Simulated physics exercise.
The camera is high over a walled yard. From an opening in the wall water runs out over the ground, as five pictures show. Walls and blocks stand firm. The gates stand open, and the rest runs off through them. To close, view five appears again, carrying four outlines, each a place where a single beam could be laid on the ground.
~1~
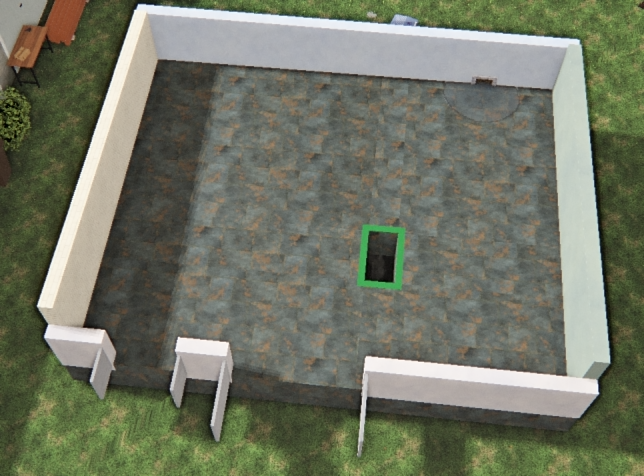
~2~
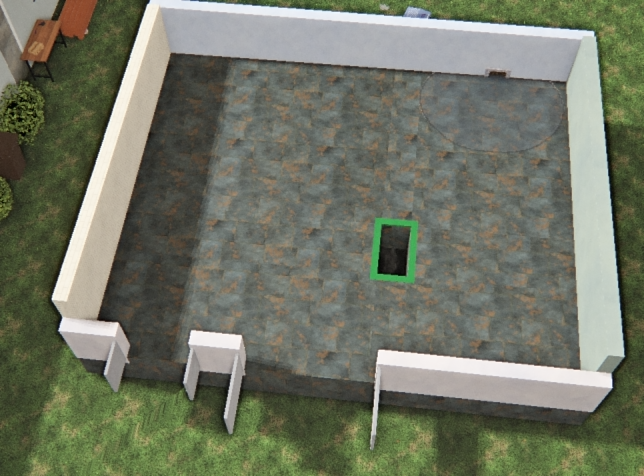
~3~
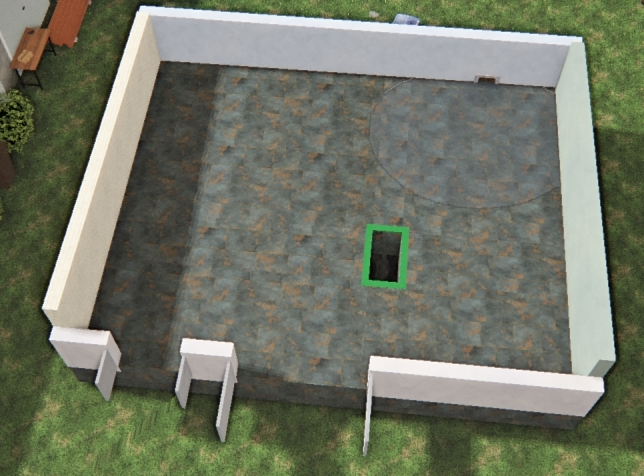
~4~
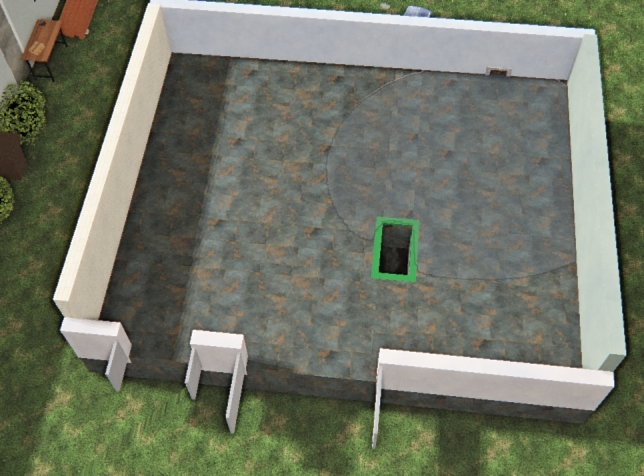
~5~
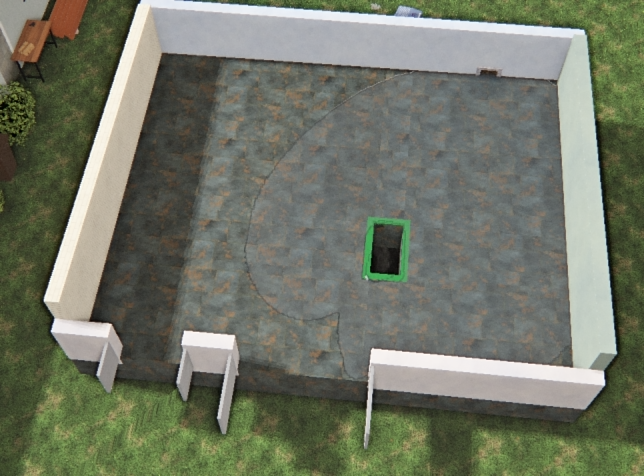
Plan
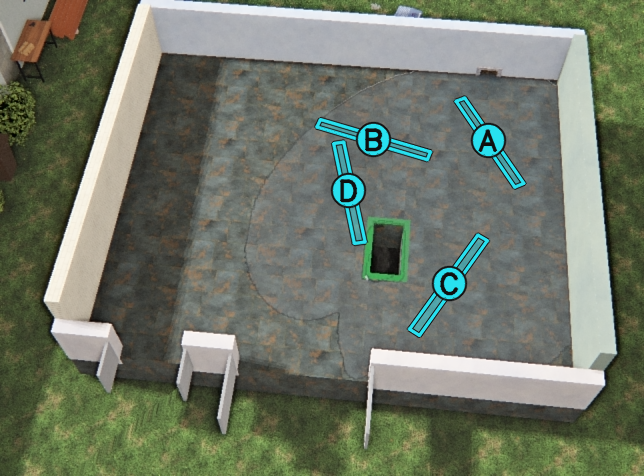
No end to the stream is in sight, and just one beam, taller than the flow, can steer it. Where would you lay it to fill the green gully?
Take D.
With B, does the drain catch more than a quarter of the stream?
No, it does not.
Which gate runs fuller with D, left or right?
The right gate.
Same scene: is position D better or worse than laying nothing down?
Position D is better.
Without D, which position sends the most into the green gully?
It is C.
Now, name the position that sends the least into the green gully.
Here it is position A.
On the marked copy, A from (460, 99) to (519, 185); B from (318, 123) to (428, 155); C from (414, 332) to (482, 237); D from (338, 142) to (359, 242).
For position A, about 6 % of the stream goes into the green gully, about 93 % out by the gates.
For position B, about 17 % of the stream goes into the green gully, about 82 % out by the gates.
For position C, about 26 % of the stream goes into the green gully, about 73 % out by the gates.
For position D, about 47 % of the stream goes into the green gully, about 51 % out by the gates.
